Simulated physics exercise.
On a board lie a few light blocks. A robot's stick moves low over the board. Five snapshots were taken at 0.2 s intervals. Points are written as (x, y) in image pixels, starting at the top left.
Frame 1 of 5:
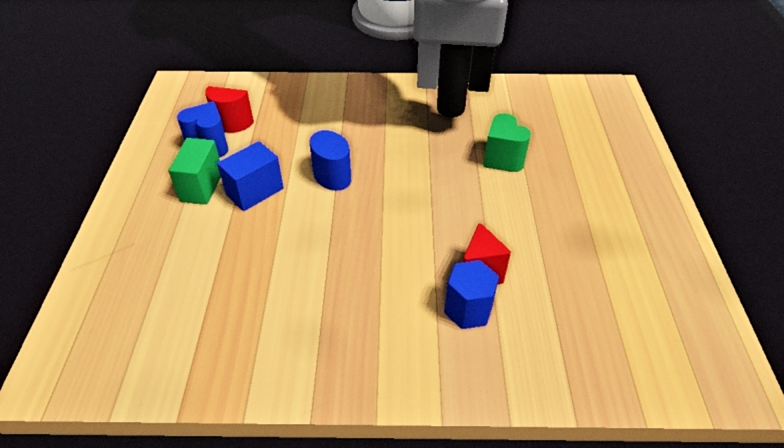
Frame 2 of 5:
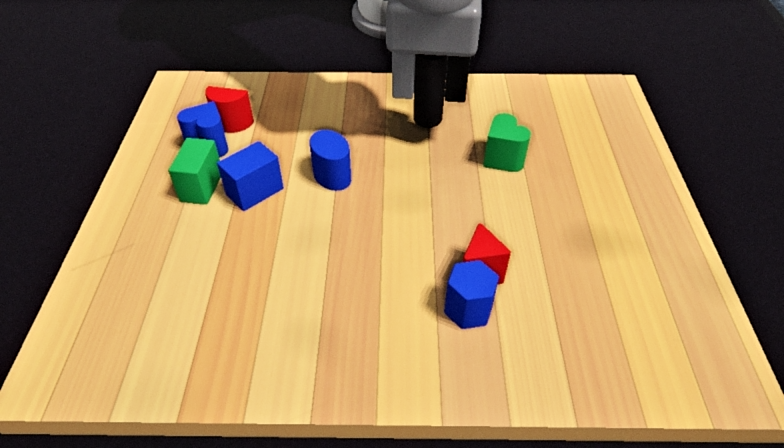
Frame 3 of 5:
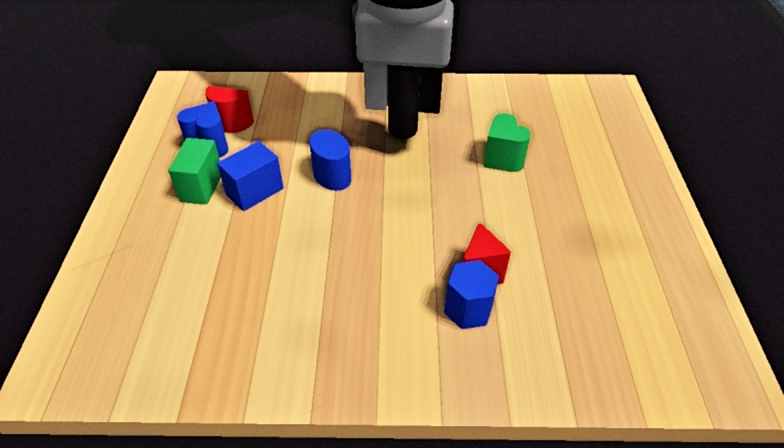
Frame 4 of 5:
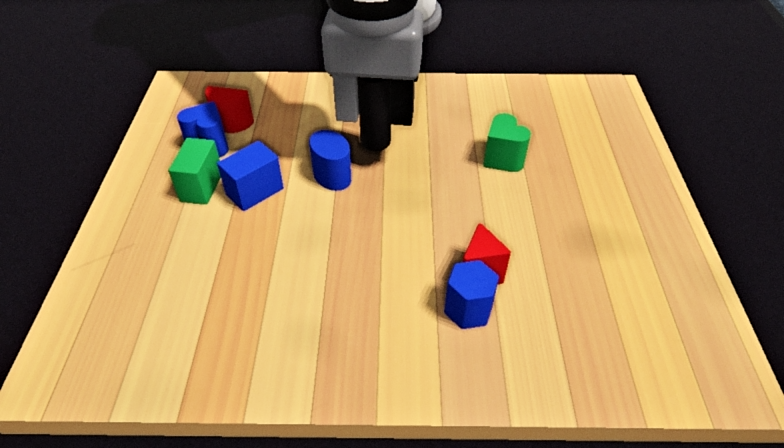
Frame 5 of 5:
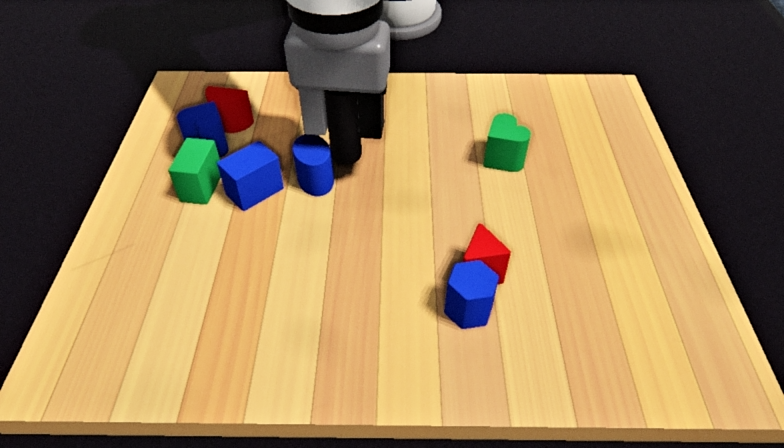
Robot arm moving left across a wooden board of red, green and blue blocks, nudging a blue rounded block slightly left.
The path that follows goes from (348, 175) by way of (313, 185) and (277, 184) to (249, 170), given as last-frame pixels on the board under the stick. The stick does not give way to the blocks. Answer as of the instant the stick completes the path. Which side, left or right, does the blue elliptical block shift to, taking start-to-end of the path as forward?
Left-hand side.
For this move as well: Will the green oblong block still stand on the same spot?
That would be a no.
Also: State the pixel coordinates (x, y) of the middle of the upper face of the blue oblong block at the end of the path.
That would be at about pixel (178, 180).
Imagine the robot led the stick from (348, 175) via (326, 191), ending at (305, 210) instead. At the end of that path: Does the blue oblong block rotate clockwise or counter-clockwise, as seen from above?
Answer: Anticlockwise.
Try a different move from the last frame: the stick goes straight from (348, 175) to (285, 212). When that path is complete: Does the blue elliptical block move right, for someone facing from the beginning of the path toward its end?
I'd say yes.
The first path, step by step. One third of the way, stick at (310, 166); green oblong block at (187, 154); blue oblong block at (226, 166), turned 20° clockwise; blue elliptical block at (273, 160).
Two thirds of the way, stick at (273, 164); green oblong block at (177, 154), turned 35° clockwise; blue oblong block at (190, 178), turned 15° clockwise; blue elliptical block at (237, 164), turned 35° anticlockwise.
At the end, stick at (245, 151); green oblong block at (177, 154), turned 35° clockwise; blue heart-shaped block unmoved; blue oblong block at (178, 180); blue elliptical block at (222, 161), turned 50° anticlockwise.
